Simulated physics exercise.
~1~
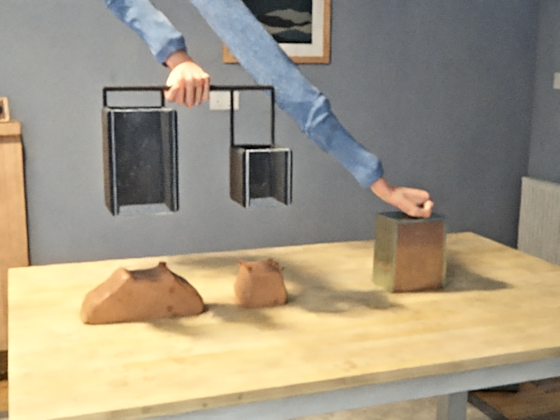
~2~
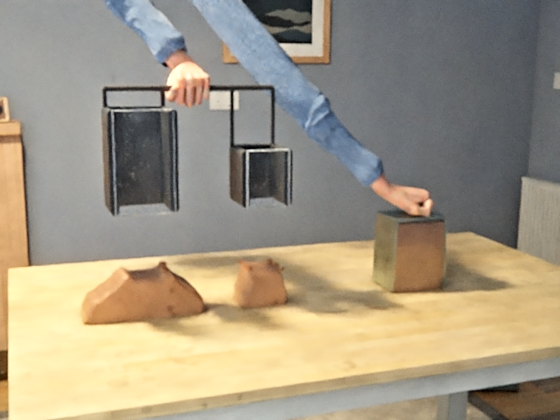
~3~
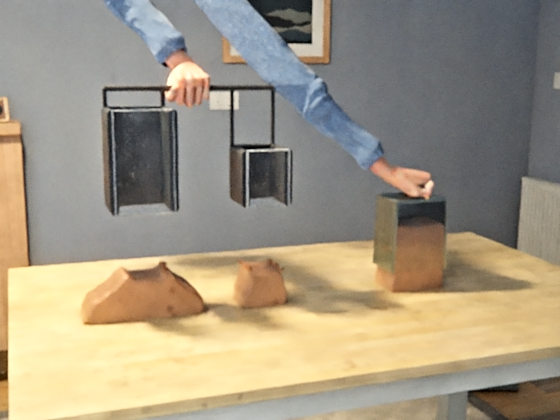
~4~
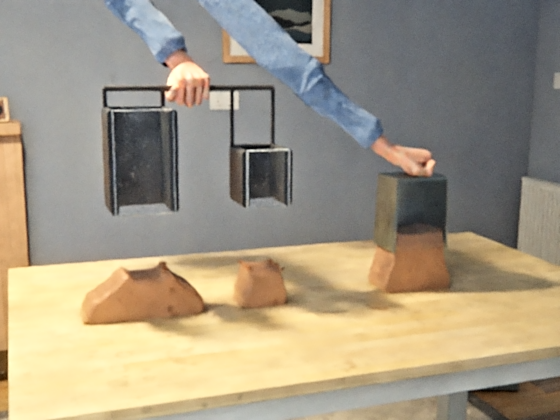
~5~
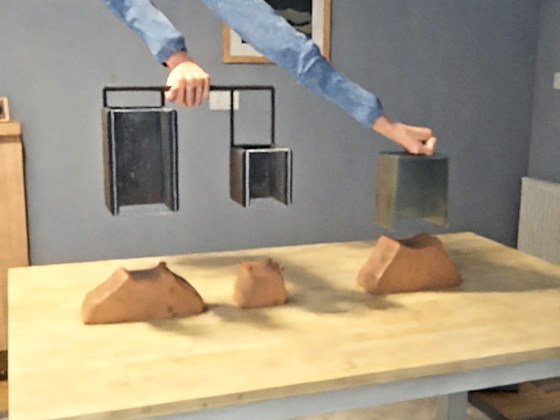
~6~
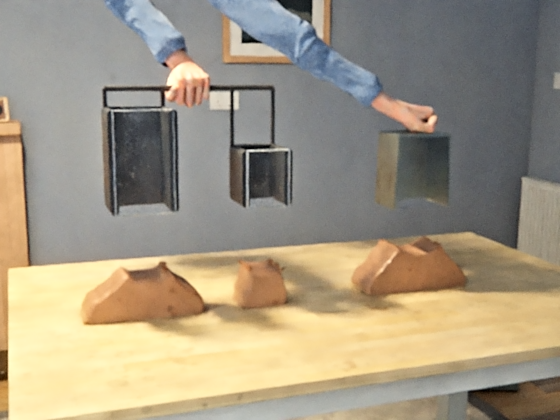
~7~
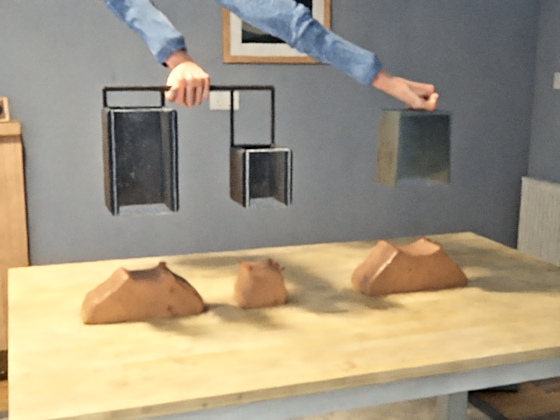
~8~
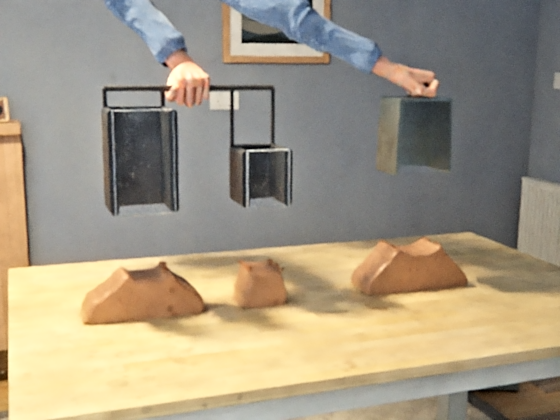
At the start, a hand rests on a metal tin standing at the right of a pale wooden table, while another hand holds up a frame with two open dark containers above two reddish-brown lumps of clay. The tin begins to rise, uncovering a block of the same clay beneath it. As it lifts further, the clay slumps and its base spreads outward. The tin comes clear, and the clay settles into a low, wide mound with a dip in its top. By the end, the tin hangs well above the mound, which sits still beside the two unchanged lumps.
